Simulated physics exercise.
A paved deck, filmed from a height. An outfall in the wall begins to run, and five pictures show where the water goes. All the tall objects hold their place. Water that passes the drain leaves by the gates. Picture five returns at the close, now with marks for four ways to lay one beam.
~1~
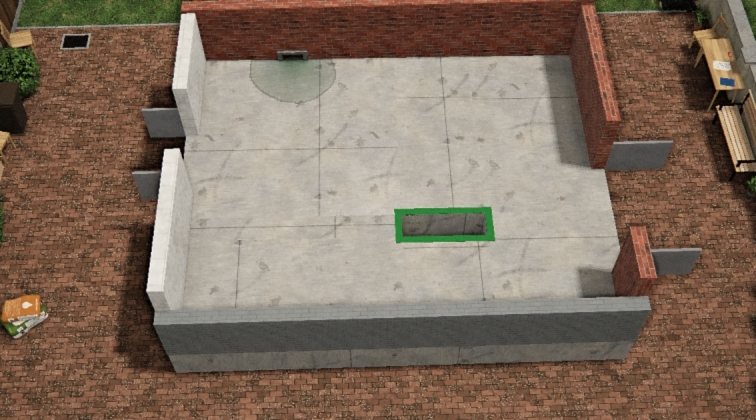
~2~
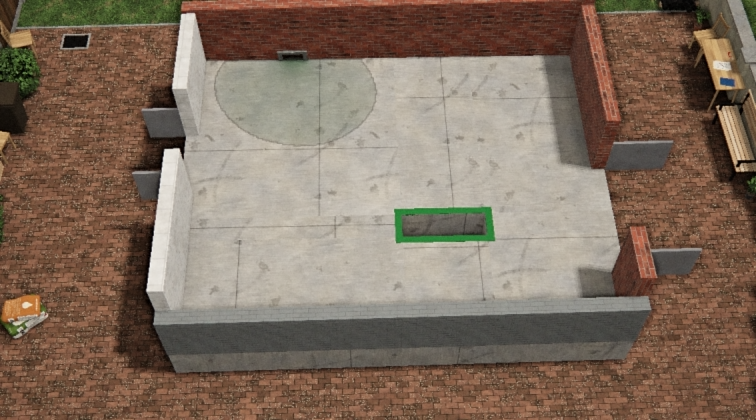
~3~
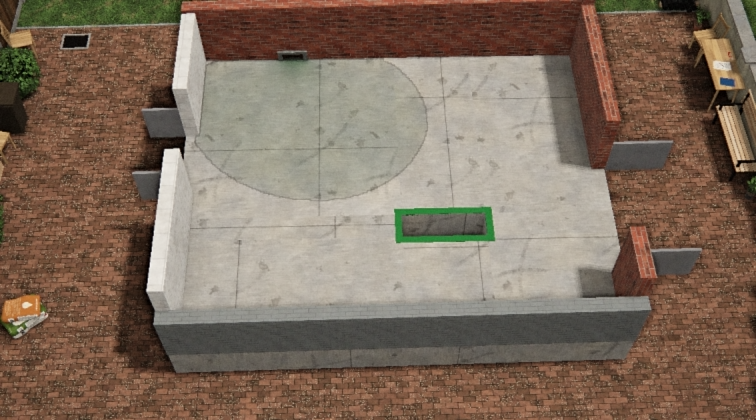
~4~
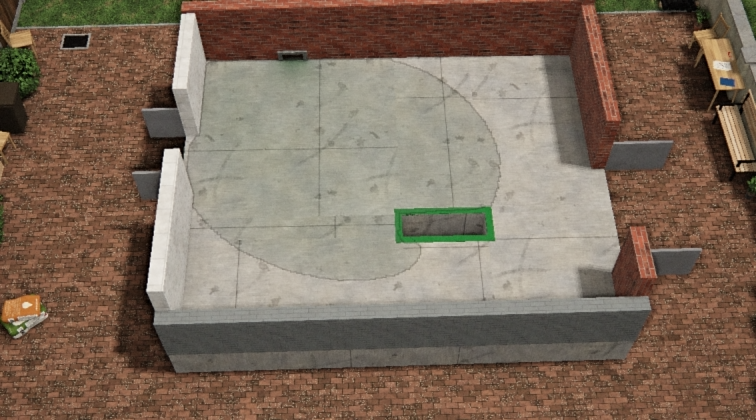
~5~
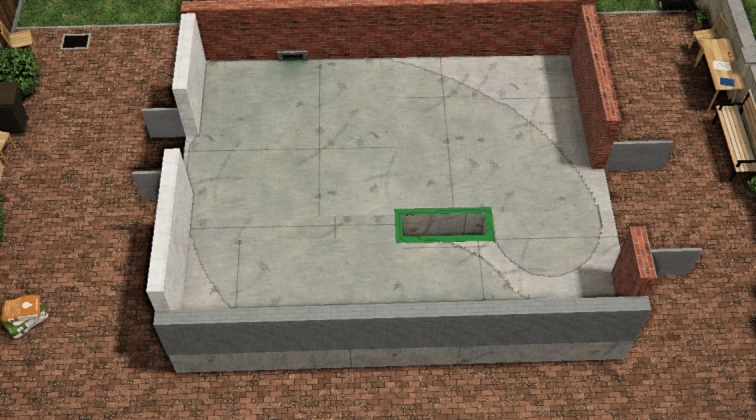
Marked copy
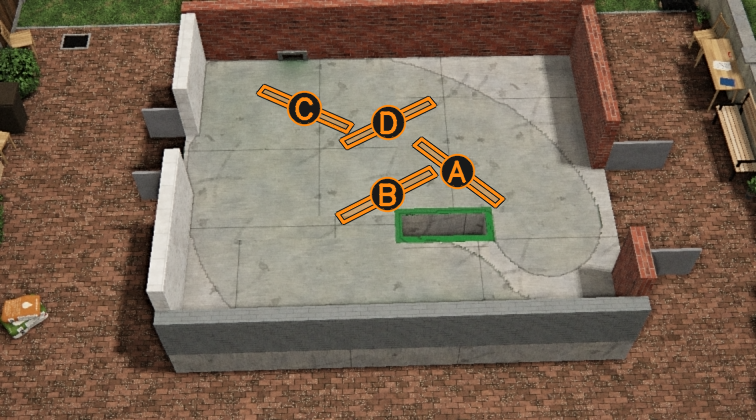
A thin, greenish sheet of water spreads across a pale grey paved deck, seen from high above by a still camera. Red brick and light grey walls enclose the deck, with openings at the sides, a small outlet at the back, and a green-rimmed gully right of centre. The sheet widens from the outlet, reaches the gully, and extends around it towards the right side.
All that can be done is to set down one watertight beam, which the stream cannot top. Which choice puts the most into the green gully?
It is A.
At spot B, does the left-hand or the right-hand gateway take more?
The right gate.
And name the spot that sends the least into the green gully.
It is B.
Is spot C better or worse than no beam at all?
Worse.
In orange, A from (418, 142) to (499, 202); B from (340, 218) to (432, 171); C from (261, 90) to (349, 128); D from (344, 143) to (431, 101).
With A, about 34 % of the stream goes into the green gully, about 66 % out by the gates.
With B, about 9 % of the stream goes into the green gully, about 91 % out by the gates.
With C, about 24 % of the stream goes into the green gully, about 76 % out by the gates.
With D, about 20 % of the stream goes into the green gully, about 80 % out by the gates.
